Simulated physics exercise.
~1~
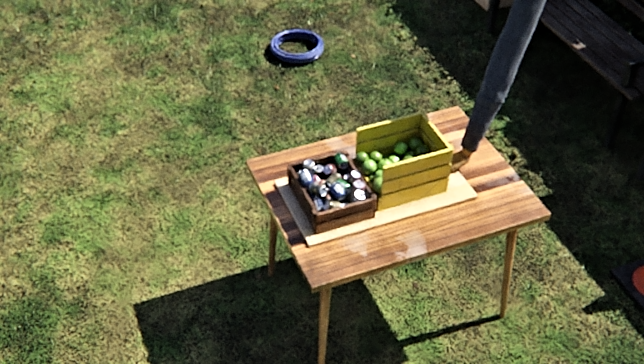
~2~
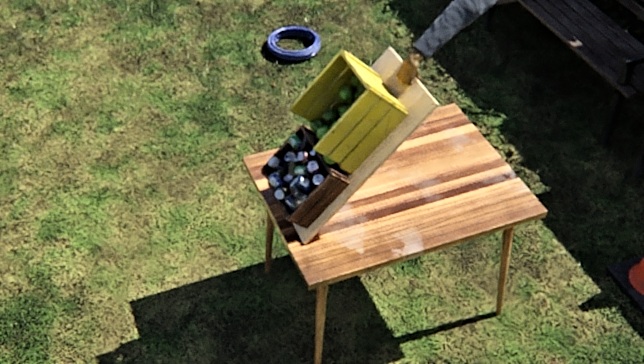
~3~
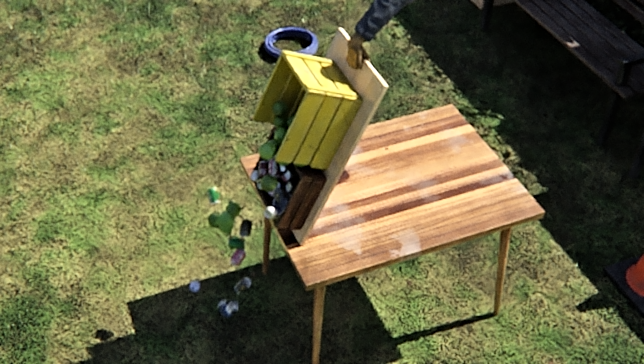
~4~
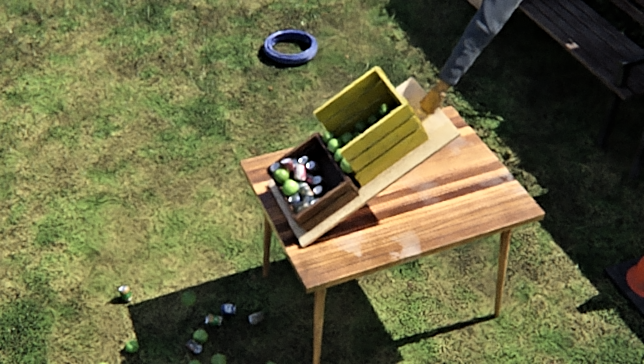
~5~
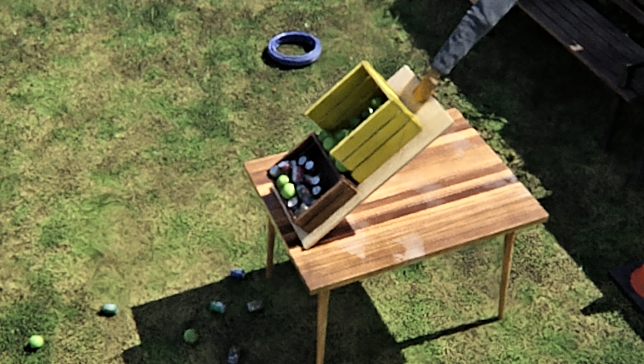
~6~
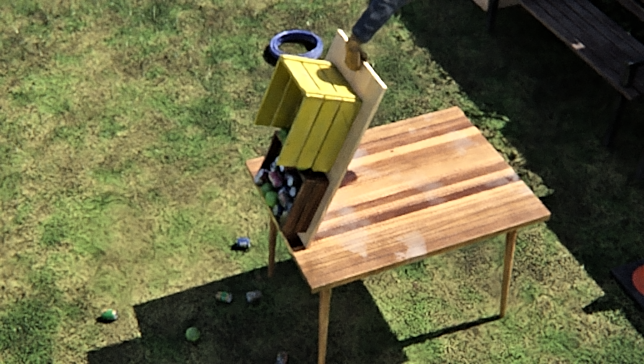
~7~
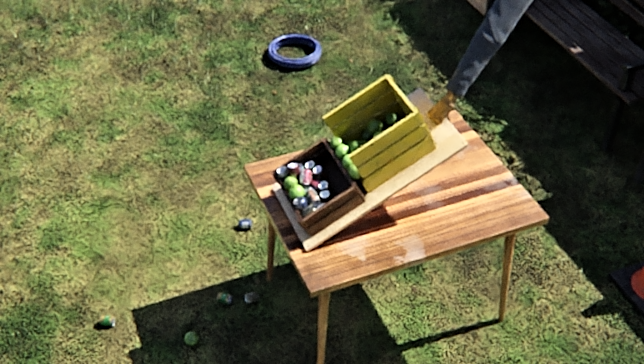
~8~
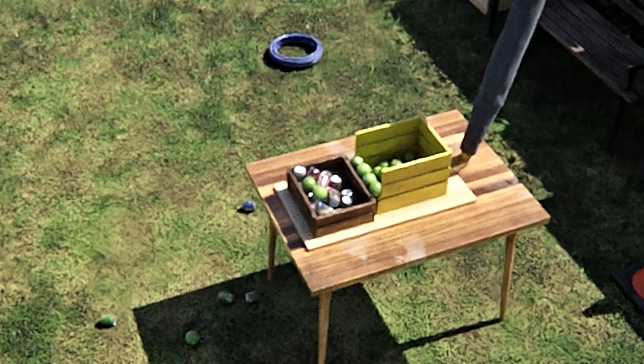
On a sunny lawn, an arm levered up a board holding a crate of cans and a yellow crate of green apples, spilling some onto the grass, then dipped it, tipped it steeply again, and lowered it flat with both crates still partly full.
